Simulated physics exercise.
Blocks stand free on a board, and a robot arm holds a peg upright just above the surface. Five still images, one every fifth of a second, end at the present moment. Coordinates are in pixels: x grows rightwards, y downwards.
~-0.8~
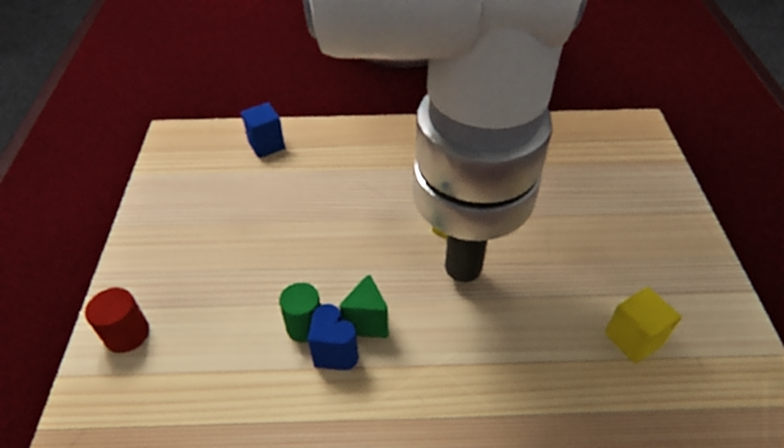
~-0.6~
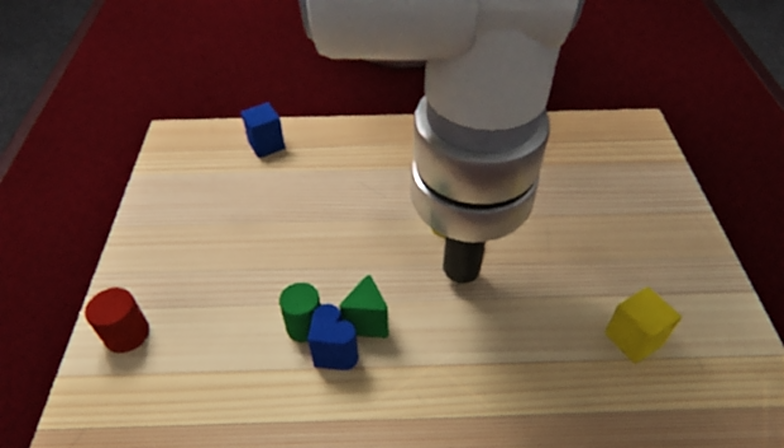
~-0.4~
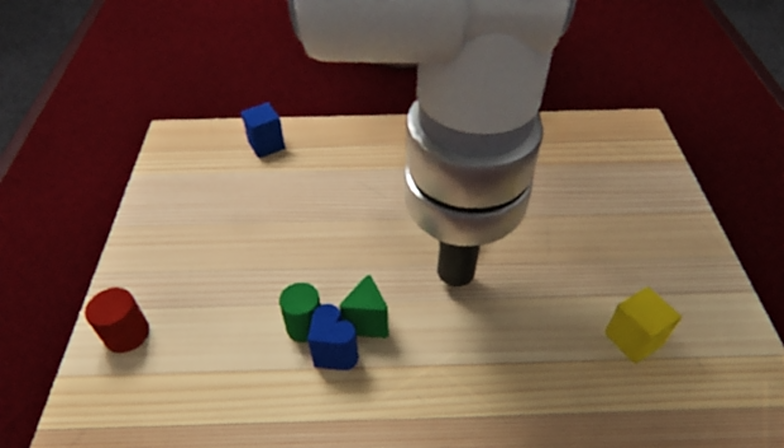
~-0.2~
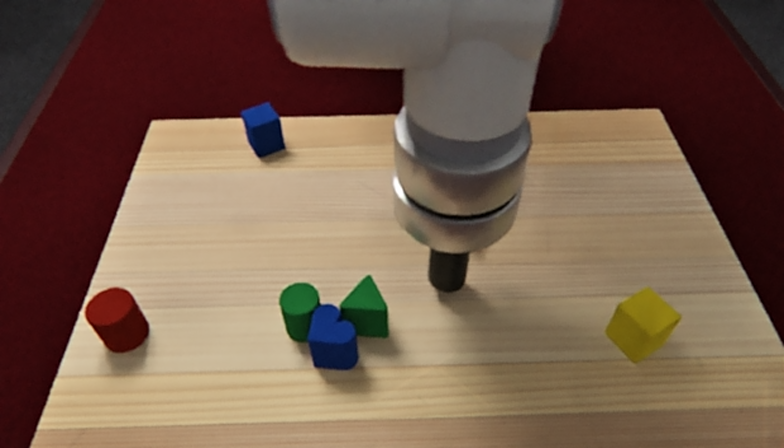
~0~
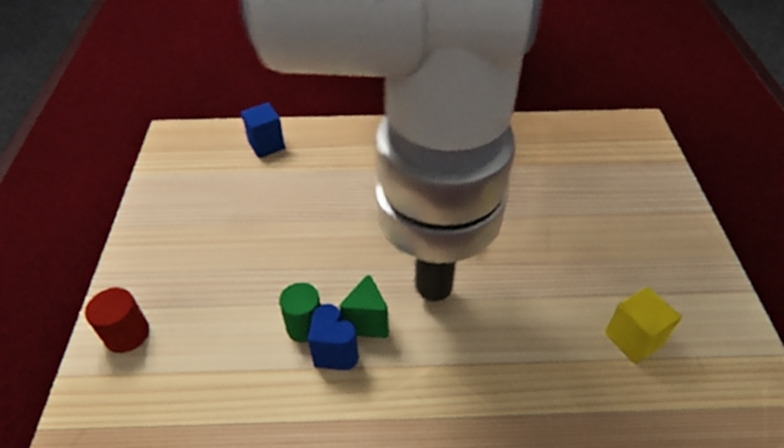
A pale wooden board on a dark red surface is seen from above at an angle by a still camera. A blue block sits at the upper left, a red cylinder at lower left, a green round block, a green triangle and a blue heart-shaped block cluster left of centre, and a yellow block rests at right. The robot arm slides its dark upright peg slowly left and slightly nearer, while the blocks stay still.
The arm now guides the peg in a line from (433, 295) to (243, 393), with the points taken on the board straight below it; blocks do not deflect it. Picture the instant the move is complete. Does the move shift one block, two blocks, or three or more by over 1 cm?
By the end of the path, three or more blocks have moved more than about a centimetre.
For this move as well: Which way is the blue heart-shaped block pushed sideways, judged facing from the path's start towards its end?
Side: Left.
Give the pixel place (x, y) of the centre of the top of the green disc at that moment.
The top centre is at (269, 296).
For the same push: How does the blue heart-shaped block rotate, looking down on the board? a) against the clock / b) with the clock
I choose a.
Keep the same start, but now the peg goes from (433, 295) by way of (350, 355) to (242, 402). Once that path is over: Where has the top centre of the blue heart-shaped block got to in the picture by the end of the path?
It should be at (210, 349) by then.
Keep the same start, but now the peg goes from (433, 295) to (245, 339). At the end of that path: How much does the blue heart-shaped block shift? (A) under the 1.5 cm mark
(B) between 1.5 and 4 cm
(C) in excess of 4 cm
B - between 1.5 and 4 cm.
What follows on the original path. One third of the way, peg (372, 317); green disc (290, 297); blue heart-shaped block (321, 333), turned 35° anticlockwise; green triangle (335, 304), turned 15° clockwise.
Two thirds of the way, peg (309, 349); green disc (269, 296); blue heart-shaped block (281, 371), turned 65° anticlockwise; green triangle (267, 329), turned 35° clockwise.
At the end, peg (239, 384); green disc (269, 296); blue heart-shaped block (262, 395), turned 80° anticlockwise; green triangle (224, 333), turned 75° clockwise; yellow triangle still.
